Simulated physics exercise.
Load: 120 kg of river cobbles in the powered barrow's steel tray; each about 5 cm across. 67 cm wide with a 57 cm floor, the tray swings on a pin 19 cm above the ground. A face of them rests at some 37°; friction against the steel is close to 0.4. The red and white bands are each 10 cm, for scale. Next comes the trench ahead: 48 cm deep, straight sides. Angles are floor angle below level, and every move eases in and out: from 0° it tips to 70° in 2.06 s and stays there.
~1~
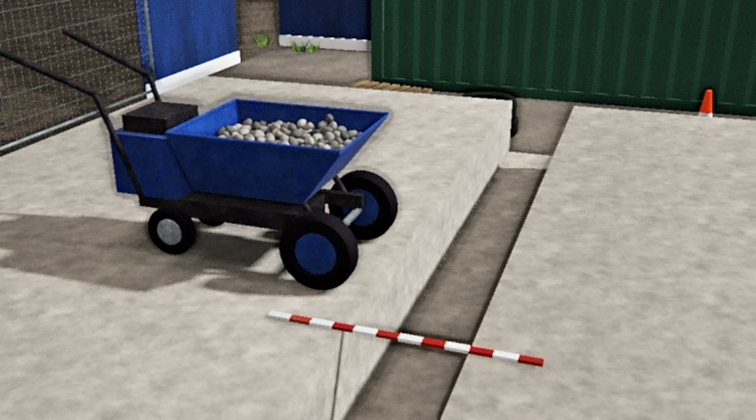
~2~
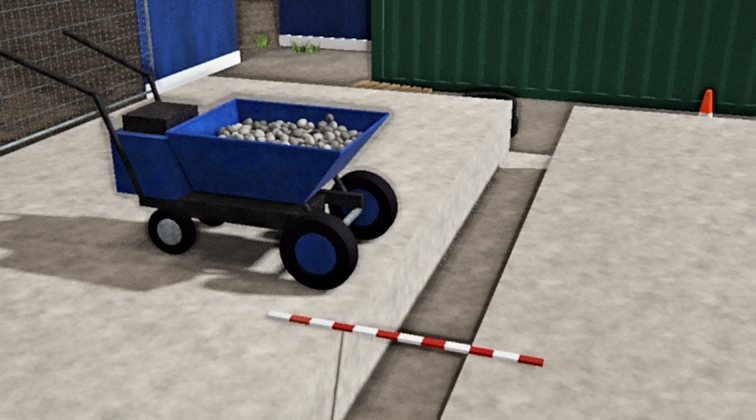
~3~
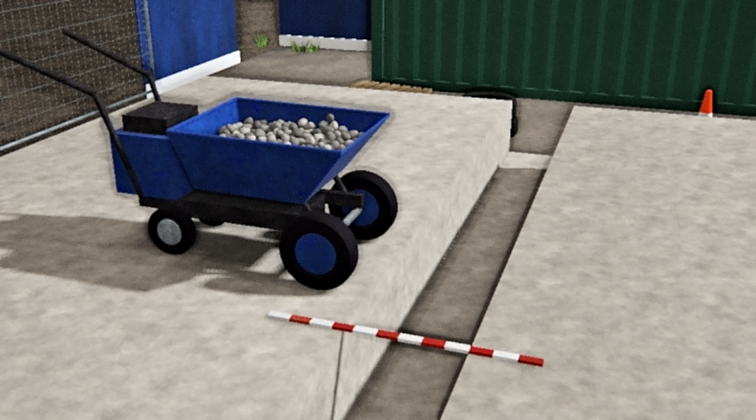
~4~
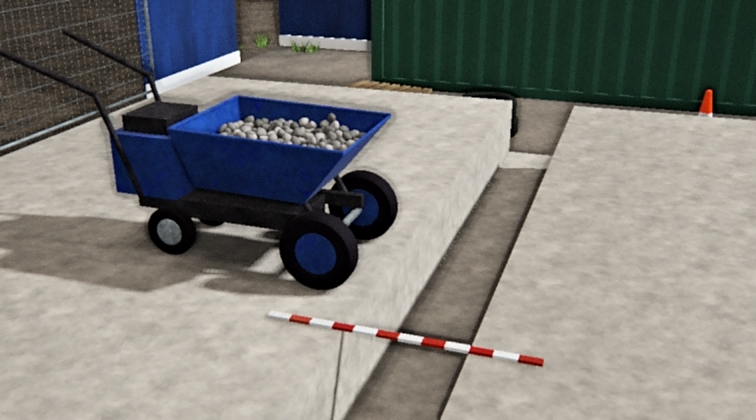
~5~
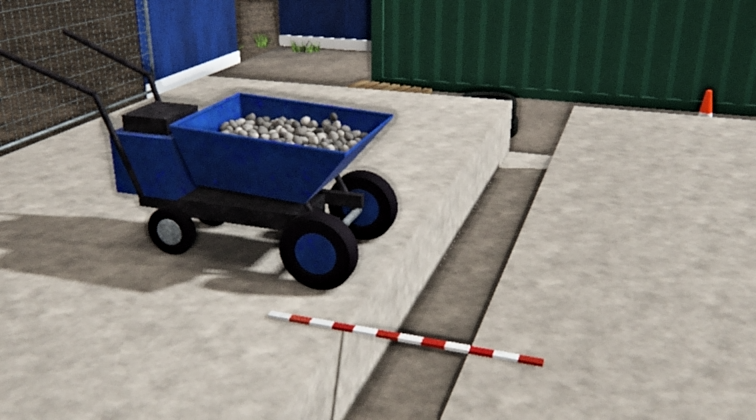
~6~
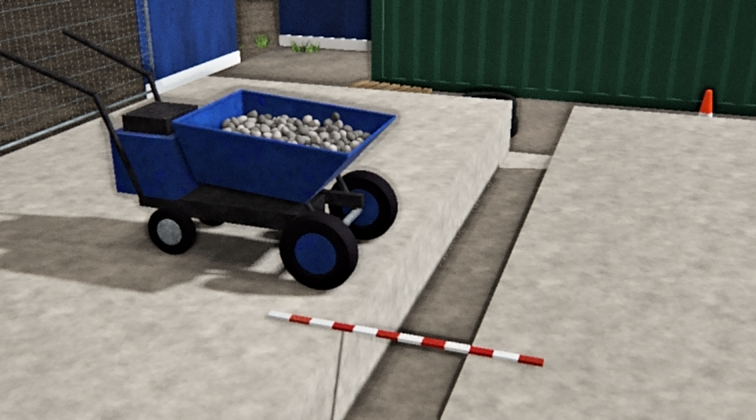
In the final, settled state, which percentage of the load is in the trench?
86 per cent is in the trench.
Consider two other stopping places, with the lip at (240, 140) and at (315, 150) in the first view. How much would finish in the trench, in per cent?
75 % and 100 %.
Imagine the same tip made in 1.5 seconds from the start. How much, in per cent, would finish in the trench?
Roughly 80% would finish there.
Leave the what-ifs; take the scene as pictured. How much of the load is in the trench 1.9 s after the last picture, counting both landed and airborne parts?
At that moment: Approx. 45 %.
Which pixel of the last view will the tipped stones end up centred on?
About (467, 353).
Then, 1.2 s after the last picture the floor is at 59°, 100 % in the tray; the foremost stones are at (441, 207).
Then, 1.9 s after the last picture the floor is at 70°, 46 % in the tray, 43 % in the trench, 10 % past the trench; the foremost stones are at (555, 285).
Then, 2.2 s after the last picture the floor is at 70°, 22 % in the tray, 64 % in the trench, 14 % past the trench; the foremost stones are at (609, 312).
Then, 4.2 s after the last picture the floor is at 70°, 0 % in the tray, 86 % in the trench, 14 % past the trench; the foremost stones are at (631, 306).
